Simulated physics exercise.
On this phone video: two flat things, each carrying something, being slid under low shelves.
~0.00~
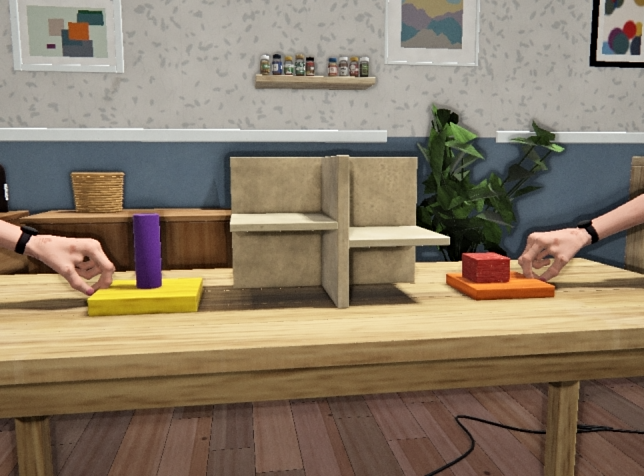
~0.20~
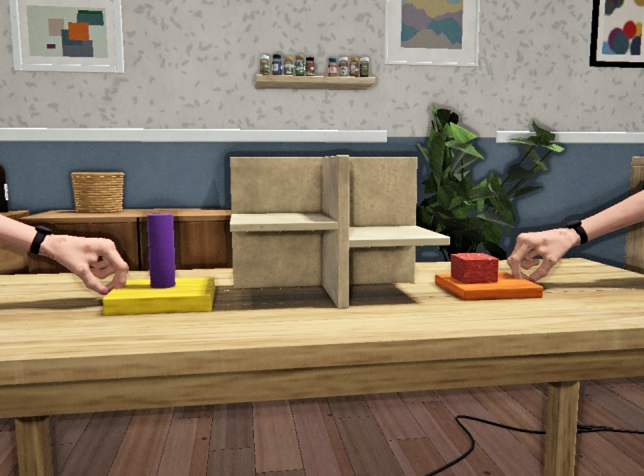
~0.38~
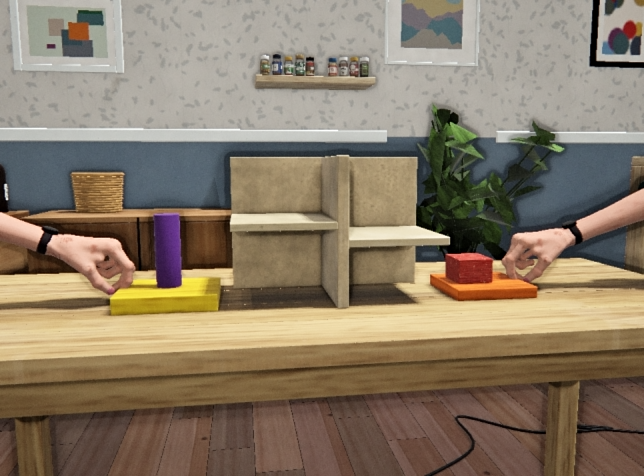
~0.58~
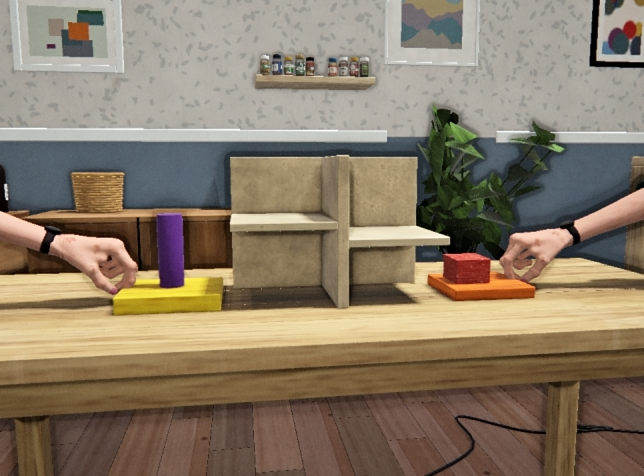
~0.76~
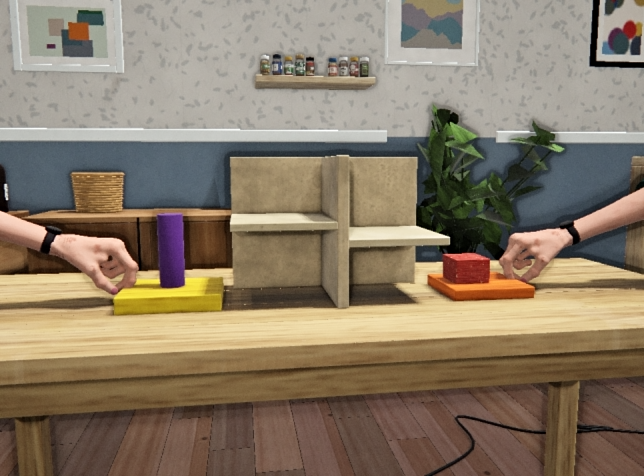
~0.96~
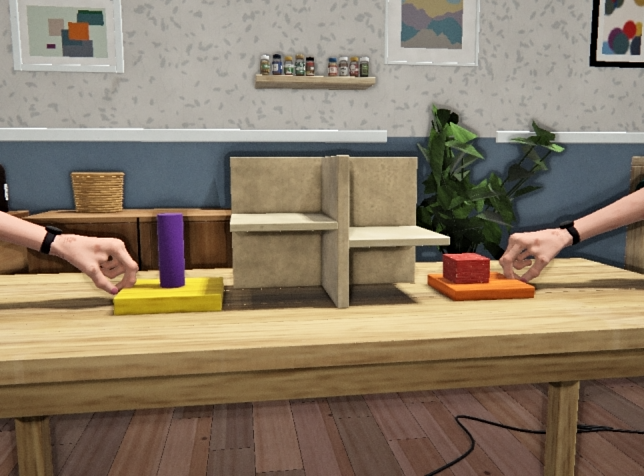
A yellow board carrying an upright purple cylinder slides a short way right, pushed by a hand at the left, while another hand slides an orange board with a red block left. Both move slightly closer to the shelves between them, then the hands and boards stay nearly still.
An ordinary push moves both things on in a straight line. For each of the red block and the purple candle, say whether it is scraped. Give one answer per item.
The red block makes it in; the purple candle gets blocked.
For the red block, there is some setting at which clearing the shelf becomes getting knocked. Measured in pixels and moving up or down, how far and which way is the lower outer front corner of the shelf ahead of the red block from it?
Down, roughly 20 px.
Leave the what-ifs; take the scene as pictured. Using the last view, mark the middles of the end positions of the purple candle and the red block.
Roughly (207, 280) for the first and roughly (380, 271) for the other.
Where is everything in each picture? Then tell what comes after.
Hands sliding the things forward; red block (485, 268); purple candle (147, 251); yellow board (150, 295), in the first frame.
Hands sliding the things forward; purple candle (162, 251); orange board (486, 285), in the second frame.
Hands sliding the things forward; red block (468, 268); shelf (334, 227), in the third frame.
Hands sliding the things forward; purple candle (170, 251); yellow board (173, 295), in the fourth frame.
Hands sliding the things forward; red block (466, 268); orange board (478, 286), in the fifth frame.
Hands sliding the things forward; red block (466, 268); purple candle (172, 250); shelf (334, 227), in the sixth frame.
Around 2.30 s, red block riding along near (411, 271); purple candle leaning 20° off how it started near (226, 248).
Finally (3.7 s), the red block rides in untouched, near (380, 272); the purple candle gets scraped off its spot, near (207, 280).
